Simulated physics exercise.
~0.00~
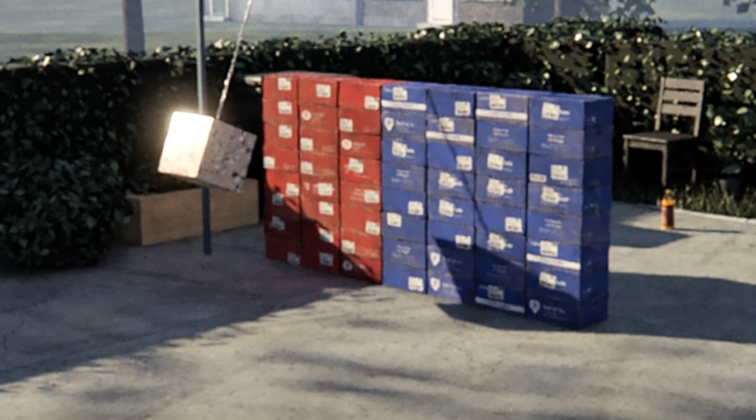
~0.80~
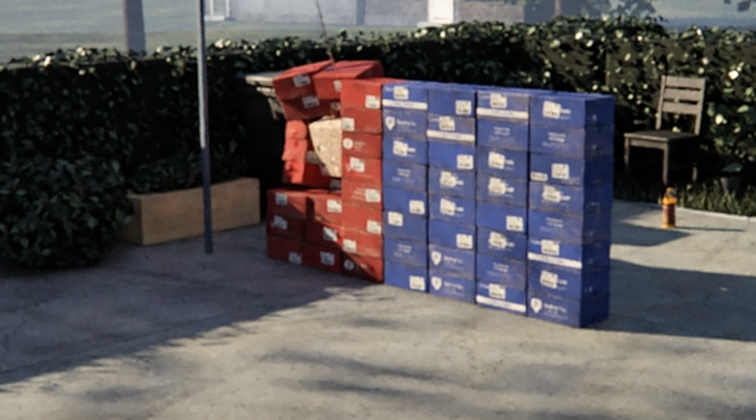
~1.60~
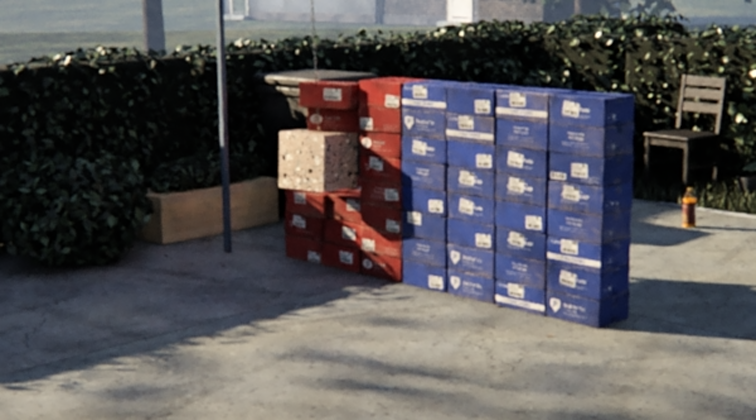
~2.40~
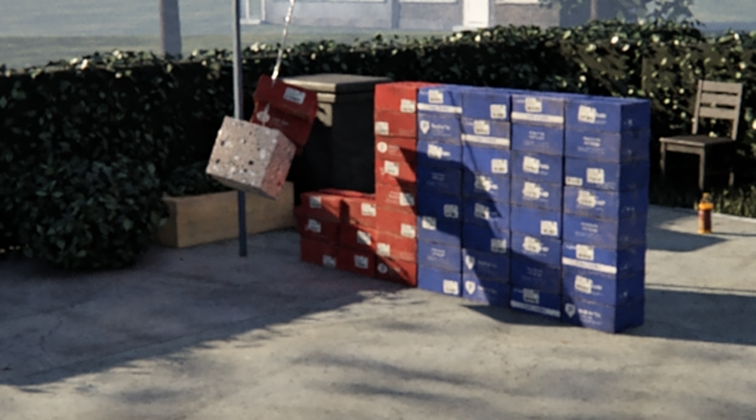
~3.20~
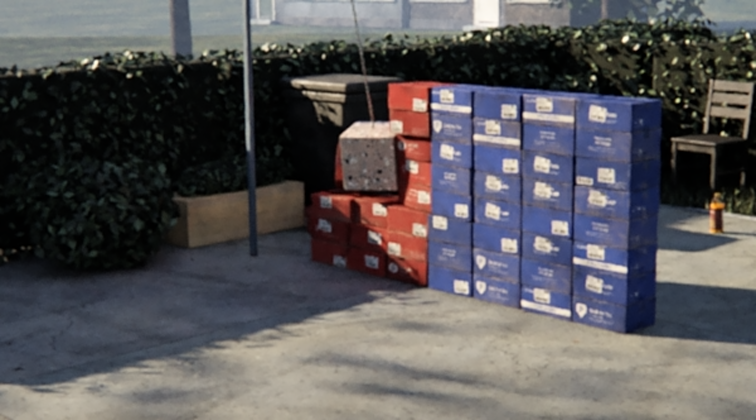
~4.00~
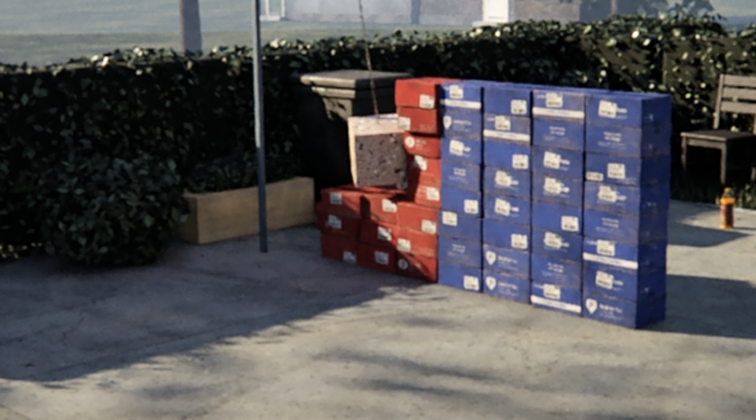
At the start, a pale, speckled block hangs from a line to the left of a wall of stacked boxes, red on the left and blue on the right, in a yard beside a hedge. The block swings right and strikes the upper red boxes, knocking several out of place. It swings back left, exposing a dark stone pedestal behind the gap, with a red box tilted above it. The block then returns to the right, over the lowered red rows. By the end, it hangs in the gap beside the remaining tall red column, while the blue boxes all still stand.
